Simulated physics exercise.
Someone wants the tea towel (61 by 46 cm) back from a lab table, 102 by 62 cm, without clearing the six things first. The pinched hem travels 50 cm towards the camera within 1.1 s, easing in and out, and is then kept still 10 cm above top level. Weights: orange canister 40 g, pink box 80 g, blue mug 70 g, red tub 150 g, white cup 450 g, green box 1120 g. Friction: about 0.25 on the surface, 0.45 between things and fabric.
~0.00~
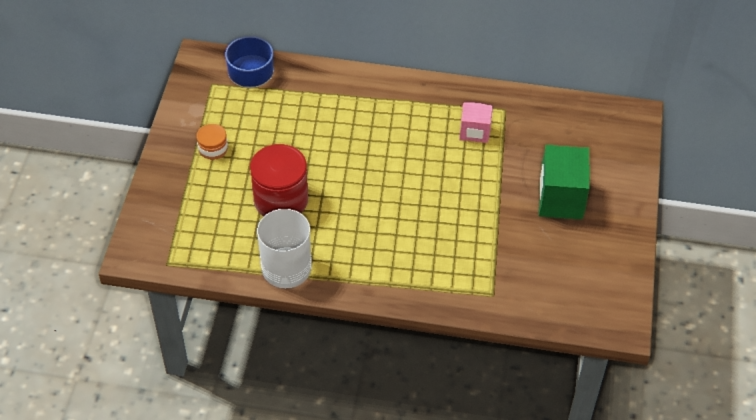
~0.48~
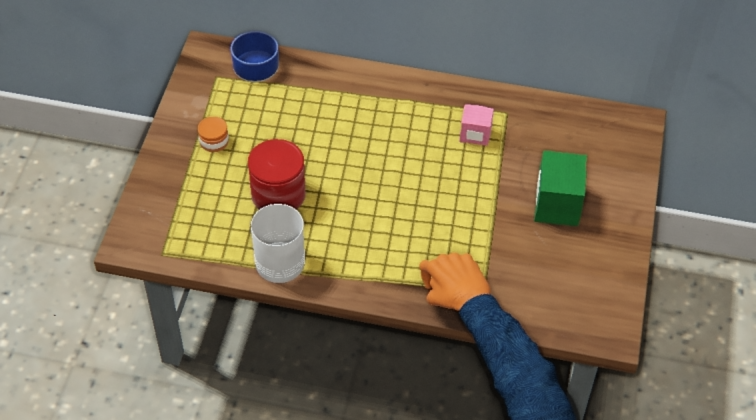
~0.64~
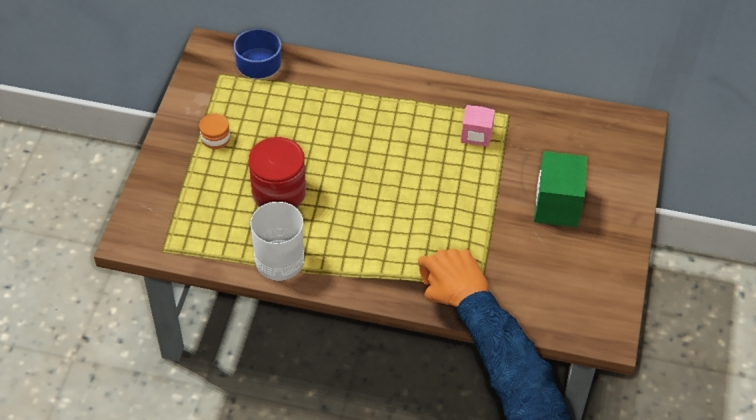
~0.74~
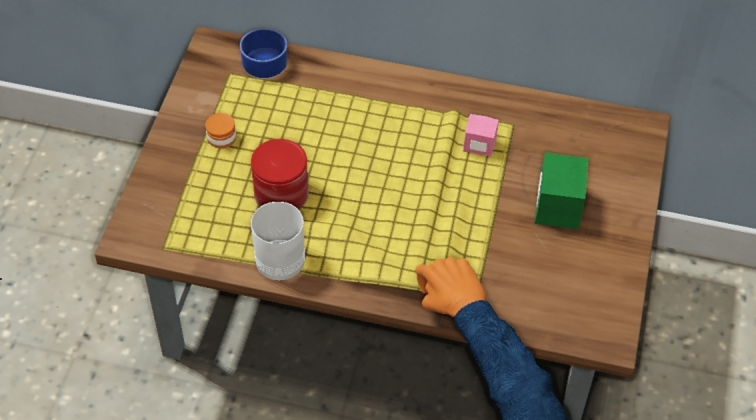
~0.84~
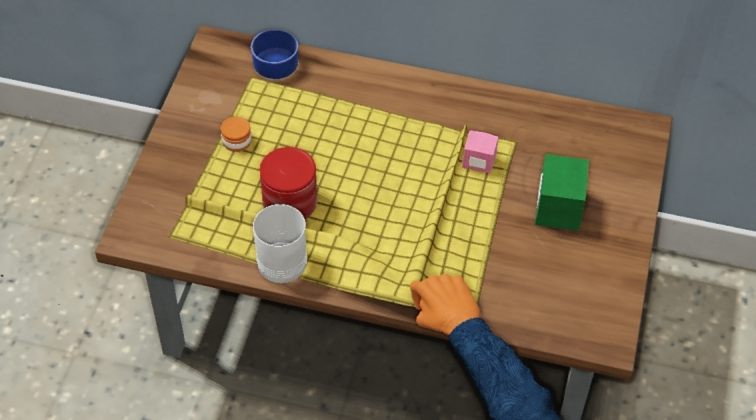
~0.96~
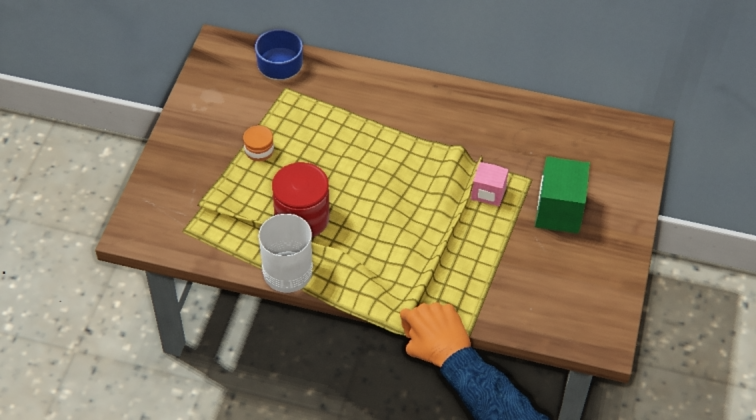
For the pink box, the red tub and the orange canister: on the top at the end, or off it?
In order: The pink box falls off; the red tub falls off; the orange canister falls off.
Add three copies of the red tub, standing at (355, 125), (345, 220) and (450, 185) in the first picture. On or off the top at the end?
In that order: Drops off, falls off, drops off.
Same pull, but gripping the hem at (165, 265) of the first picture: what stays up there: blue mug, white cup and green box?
Then: Blue mug stays on, white cup goes over, green box stays on.
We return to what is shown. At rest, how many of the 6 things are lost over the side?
That makes 4.
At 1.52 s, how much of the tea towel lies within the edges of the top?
Some 10 per cent of it.
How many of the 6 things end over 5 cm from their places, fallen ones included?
4 of them.
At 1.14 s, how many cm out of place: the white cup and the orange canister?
White cup 10 cm, orange canister 20 cm.
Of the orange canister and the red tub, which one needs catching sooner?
First goes the red one.
After 1.1 s, 80 % of the tea towel is still over the top; pink box 28 cm off its start, orange canister 21 cm off its start, red tub 18 cm off its start.
After 1.3 s, 45 % of the tea towel is still over the top; pink box 47 cm off its start, orange canister 35 cm off its start, red tub 32 cm off its start.
After 1.5 s, 10 % of the tea towel is still over the top; pink box over the edge, orange canister 47 cm off its start at (360, 282), red tub over the edge.
After 1.7 s, 0 % of the tea towel is still over the top; pink box over the edge, orange canister over the edge, red tub over the edge.
After 3.3 s, 0 % of the tea towel is still over the top; pink box over the edge, orange canister over the edge, red tub over the edge, white cup over the edge.
